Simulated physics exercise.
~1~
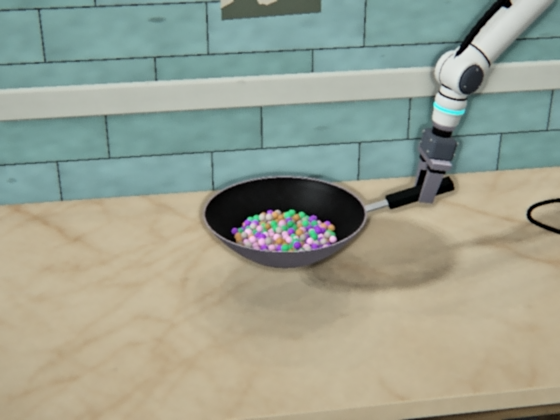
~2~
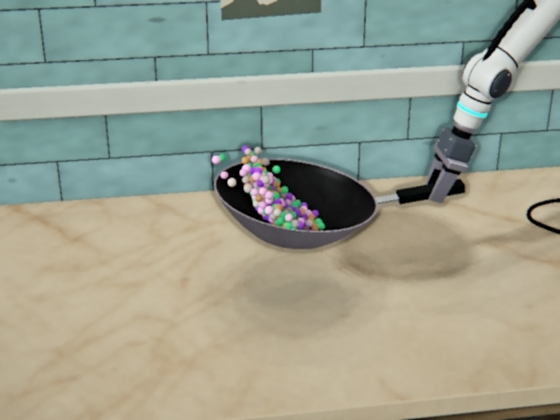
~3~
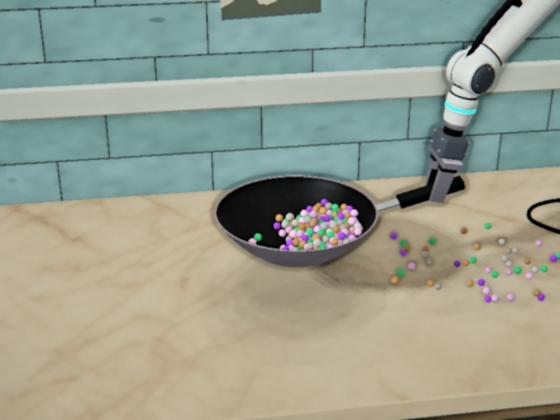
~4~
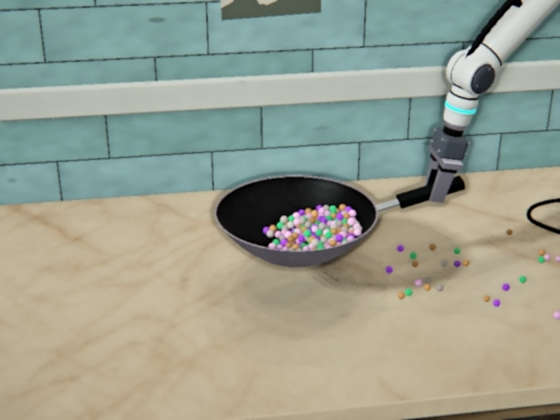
At first, a robot arm holds a dark wok by its handle just above a marble-patterned counter, with a heap of small, round, colourful sweets inside. The arm then raises and tilts the wok, and the sweets surge up its left side, a few rising above the rim. Next the wok comes down and levels out, with the load now gathered towards the right. Many loose sweets appear scattered to the right, beneath the handle and beyond. Finally the wok stays still and upright, most sweets heaped inside and others left spread across the counter.
